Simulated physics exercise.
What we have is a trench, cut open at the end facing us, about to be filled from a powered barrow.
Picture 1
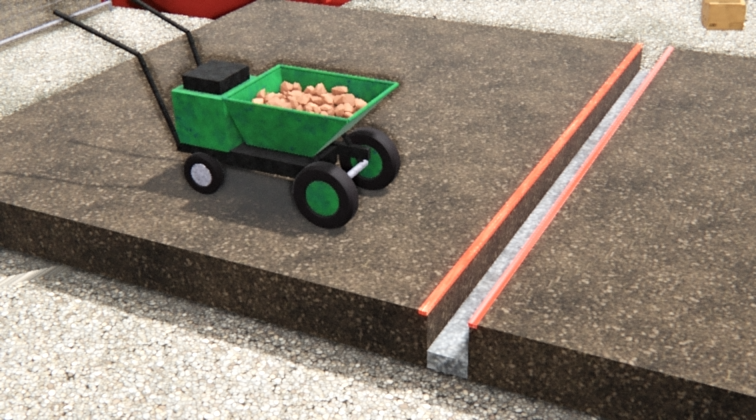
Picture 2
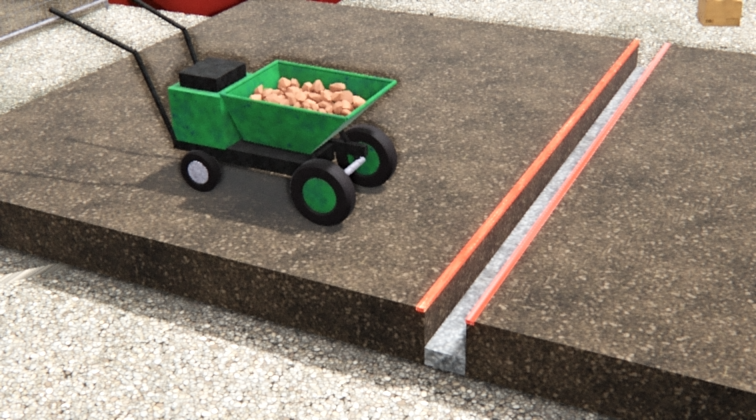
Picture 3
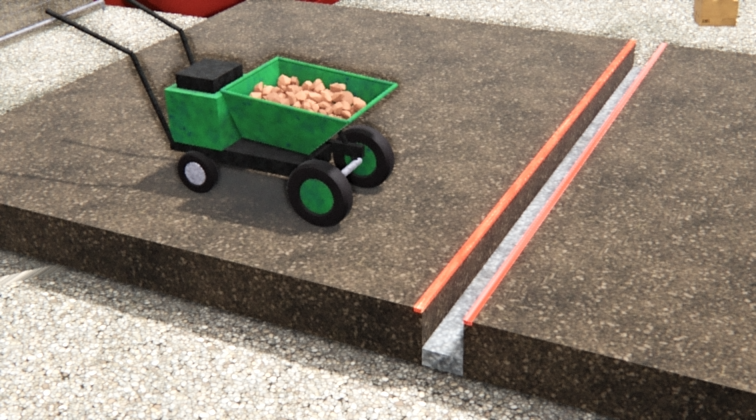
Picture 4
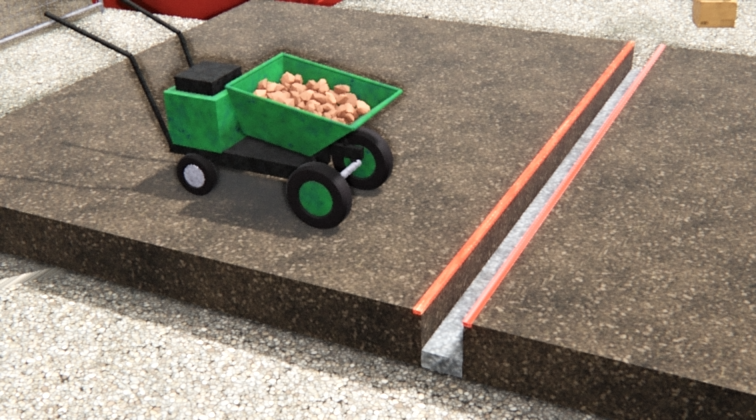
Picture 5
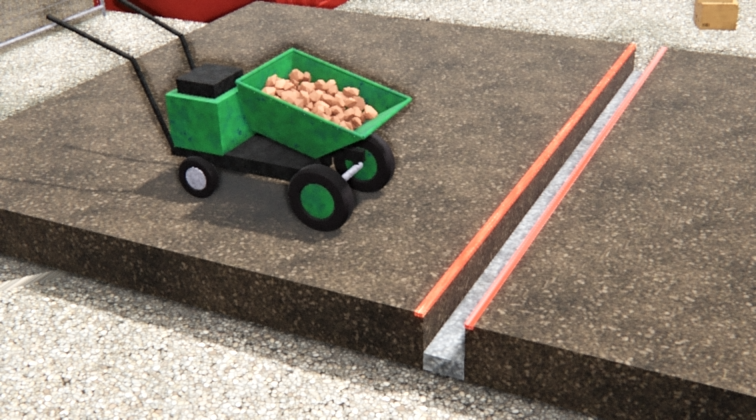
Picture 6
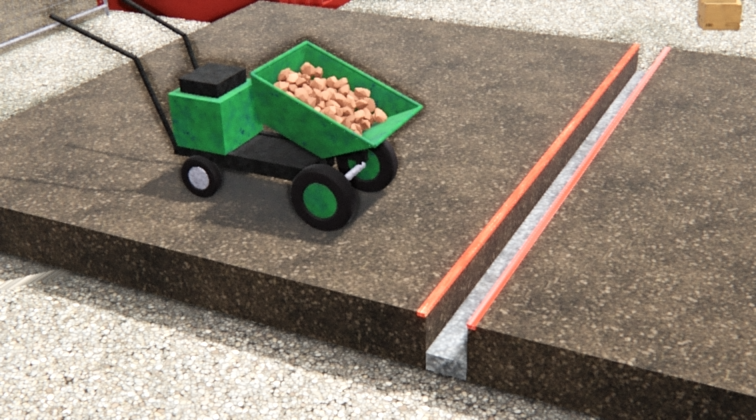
In the video, a green powered barrow loaded with reddish lumps of rubble stands on dark ground left of a narrow, orange-edged trench, and its skip gradually tilts forward to the right while the wheels stay in place.
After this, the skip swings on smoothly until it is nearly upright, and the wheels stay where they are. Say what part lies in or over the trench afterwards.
The trench takes only the smaller part.
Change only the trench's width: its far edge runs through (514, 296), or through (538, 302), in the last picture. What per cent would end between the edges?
In turn 30 and 30 in a hundred.
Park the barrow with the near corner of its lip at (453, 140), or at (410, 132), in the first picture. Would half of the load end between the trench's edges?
At the first place under half, at the second the larger part.
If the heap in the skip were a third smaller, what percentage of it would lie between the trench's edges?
About 30 per cent.
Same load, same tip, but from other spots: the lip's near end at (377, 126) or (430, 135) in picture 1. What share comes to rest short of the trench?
The first gives 20 %, the second 0 %.
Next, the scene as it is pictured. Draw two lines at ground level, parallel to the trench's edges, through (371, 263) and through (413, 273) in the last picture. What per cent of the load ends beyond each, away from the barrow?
In turn 80 and 60 in a hundred.
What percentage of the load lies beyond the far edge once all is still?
Close to 0 per cent.
Shortly afterwards, skip tipped steeply; the whole lot in the skip.
Next, skip tipped right over; near two thirds in the skip; near a third short of the trench; only a few in or heaped over the trench; only a few falling.
Some moments later, skip tipped right over; near a quarter in the skip; near half short of the trench; near a quarter in or heaped over the trench.
In the end, skip tipped right over; near a quarter in the skip; near half short of the trench; near a quarter in or heaped over the trench; none at all beyond it.
